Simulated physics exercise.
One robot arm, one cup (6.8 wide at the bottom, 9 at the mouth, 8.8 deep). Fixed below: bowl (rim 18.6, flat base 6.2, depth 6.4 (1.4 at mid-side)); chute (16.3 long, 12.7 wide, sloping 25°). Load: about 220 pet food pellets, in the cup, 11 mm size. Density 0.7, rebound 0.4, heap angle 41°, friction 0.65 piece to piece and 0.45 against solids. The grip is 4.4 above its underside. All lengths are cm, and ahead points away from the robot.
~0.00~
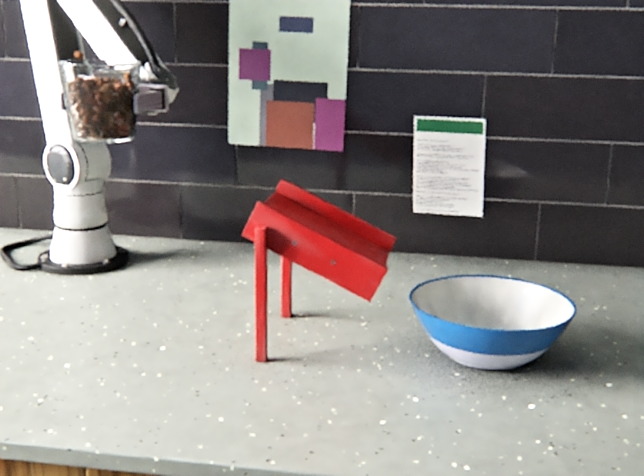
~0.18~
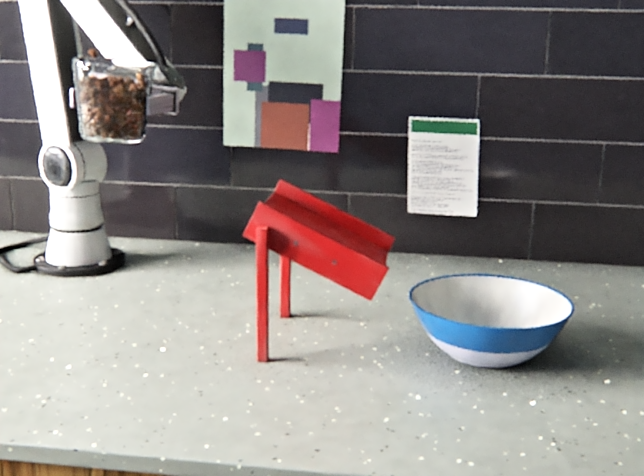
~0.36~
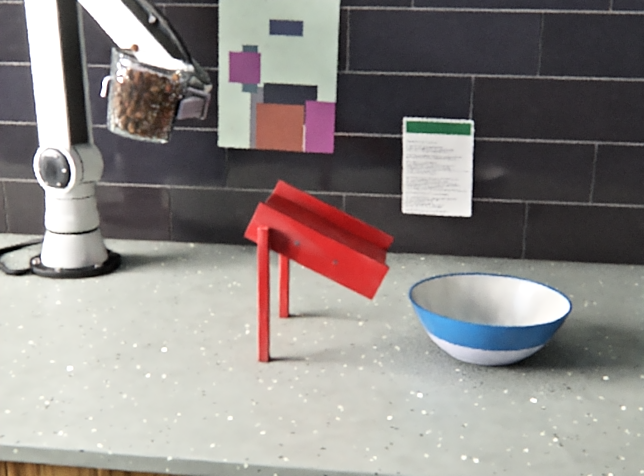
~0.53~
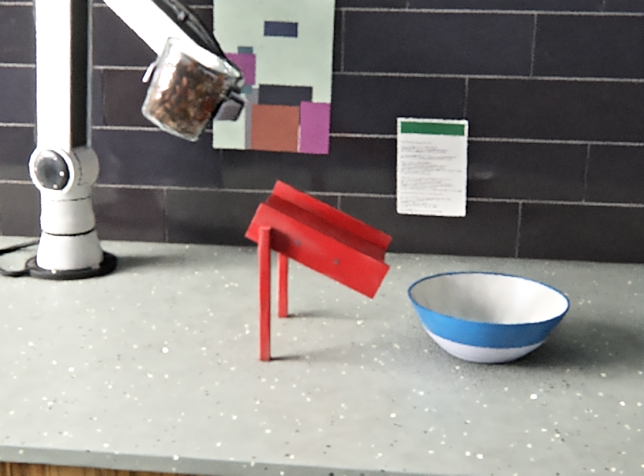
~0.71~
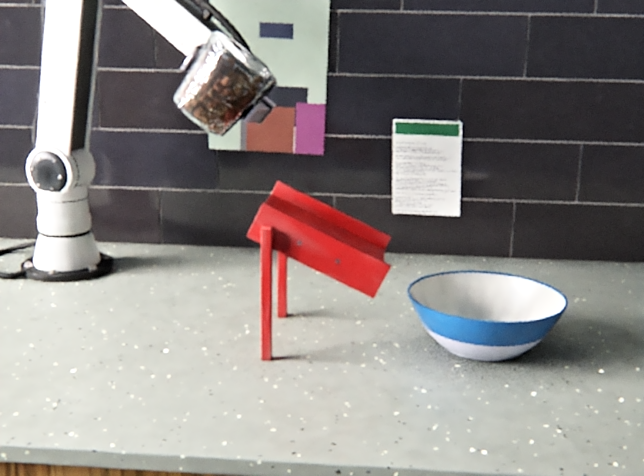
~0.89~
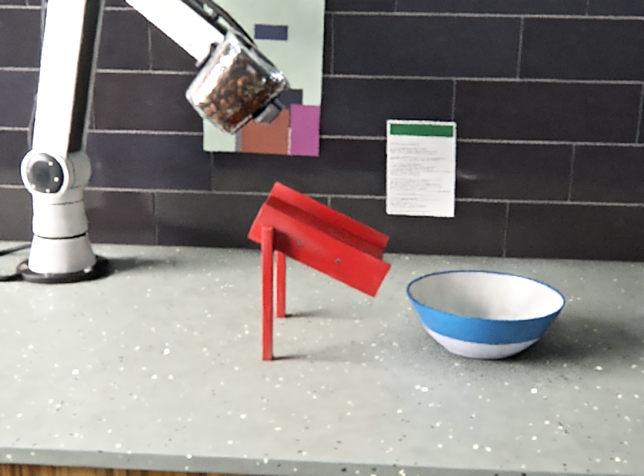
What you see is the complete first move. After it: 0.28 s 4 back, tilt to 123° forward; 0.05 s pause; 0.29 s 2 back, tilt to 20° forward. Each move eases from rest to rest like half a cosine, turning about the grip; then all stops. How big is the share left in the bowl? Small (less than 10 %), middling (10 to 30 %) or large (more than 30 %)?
Answer: Middling; 10 to 30 % of the pet food pellets finish in the bowl.
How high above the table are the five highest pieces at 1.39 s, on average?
Some 32 cm.
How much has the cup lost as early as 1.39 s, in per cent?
Near 50 per cent so far.
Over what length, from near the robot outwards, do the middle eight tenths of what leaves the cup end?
Roughly 40 cm.
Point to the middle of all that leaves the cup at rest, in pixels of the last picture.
At about (317, 335).
After 1.14 s, tilted 120° forward, highest piece 35 above the table; 211 in the cup, 4 on the chute or in flight.
After 1.39 s, tilted 60° forward, highest piece 32 above the table; 103 in the cup, 35 on the table or floor, 77 on the chute or in flight.
After 1.71 s, tilted 20° forward, highest piece 33 above the table; 95 in the cup, 68 on the table or floor, 31 in the bowl, 21 on the chute or in flight.
After 2.76 s, tilted 20° forward, highest piece 33 above the table; 95 in the cup, 77 on the table or floor, 43 in the bowl.
At rest, 95 in the cup, 77 on the table or floor, 43 in the bowl. That is 20 % in the bowl.
